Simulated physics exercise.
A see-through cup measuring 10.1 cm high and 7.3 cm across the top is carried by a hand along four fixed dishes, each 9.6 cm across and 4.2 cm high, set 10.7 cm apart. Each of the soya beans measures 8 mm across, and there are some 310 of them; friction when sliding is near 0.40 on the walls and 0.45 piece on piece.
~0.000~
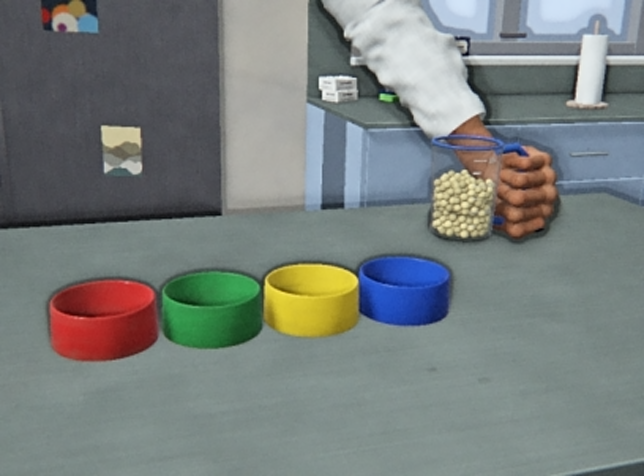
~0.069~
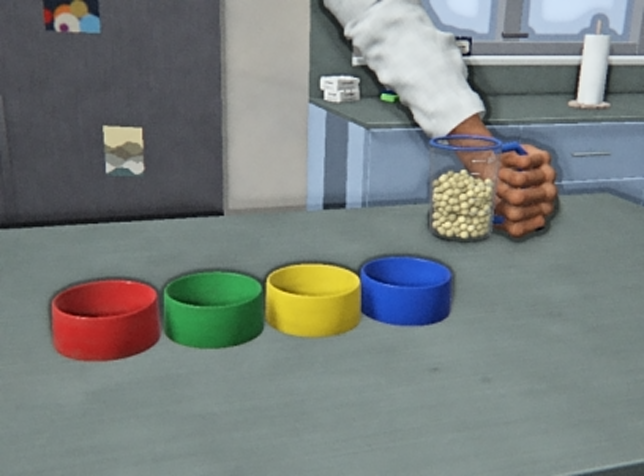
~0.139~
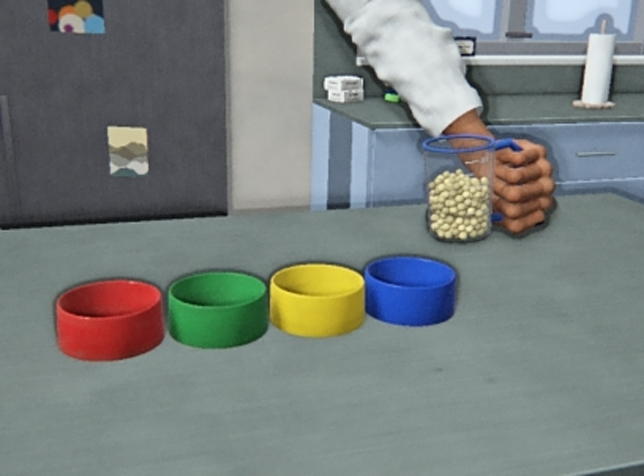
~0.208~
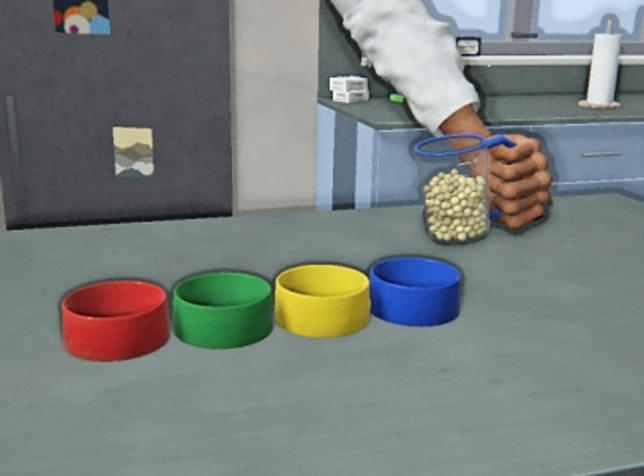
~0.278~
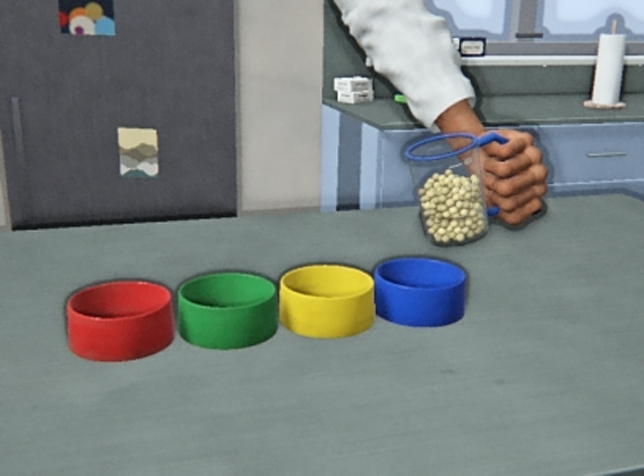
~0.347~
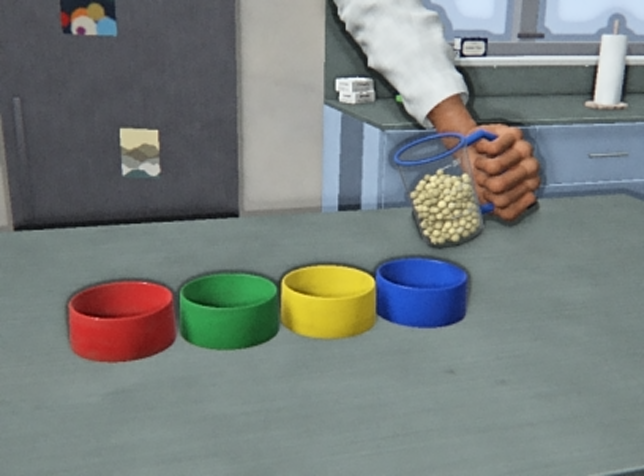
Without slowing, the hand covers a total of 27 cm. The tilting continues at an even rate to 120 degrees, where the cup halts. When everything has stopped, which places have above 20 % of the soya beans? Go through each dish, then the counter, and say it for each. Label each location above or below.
Labels - red: Above, blue: Below, green: Above, yellow: Below, counter: Above.
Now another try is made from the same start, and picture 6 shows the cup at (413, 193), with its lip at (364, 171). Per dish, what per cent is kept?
Red 40, blue 0, green 30, yellow 0.
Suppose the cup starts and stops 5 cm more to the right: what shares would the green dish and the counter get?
After the change, green takes 100 while the counter takes 0.
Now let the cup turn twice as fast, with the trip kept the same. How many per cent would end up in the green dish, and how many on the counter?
Then the green dish would get 50 and the counter 10.
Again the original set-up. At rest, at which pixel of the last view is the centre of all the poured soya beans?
Somewhere near (173, 326) in the last picture.
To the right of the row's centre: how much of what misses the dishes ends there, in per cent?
About 0 %.
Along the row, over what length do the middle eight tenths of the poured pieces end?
I'd put it near 14 cm.
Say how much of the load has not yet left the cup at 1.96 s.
Roughly 5 per cent of the load.
Then, at 1.01 s, tilt 67 degrees; cup holds 100 %.
Then, at 1.45 s, tilt 99 degrees; cup holds 100 %.
After 1.96 s, tilt 120 degrees; cup holds 5 %, red 35 %, green 35 %.
In the end, at 2.7 s, red 35 %, blue 0 %, green 35 %, yellow 0 %, counter 30 %.
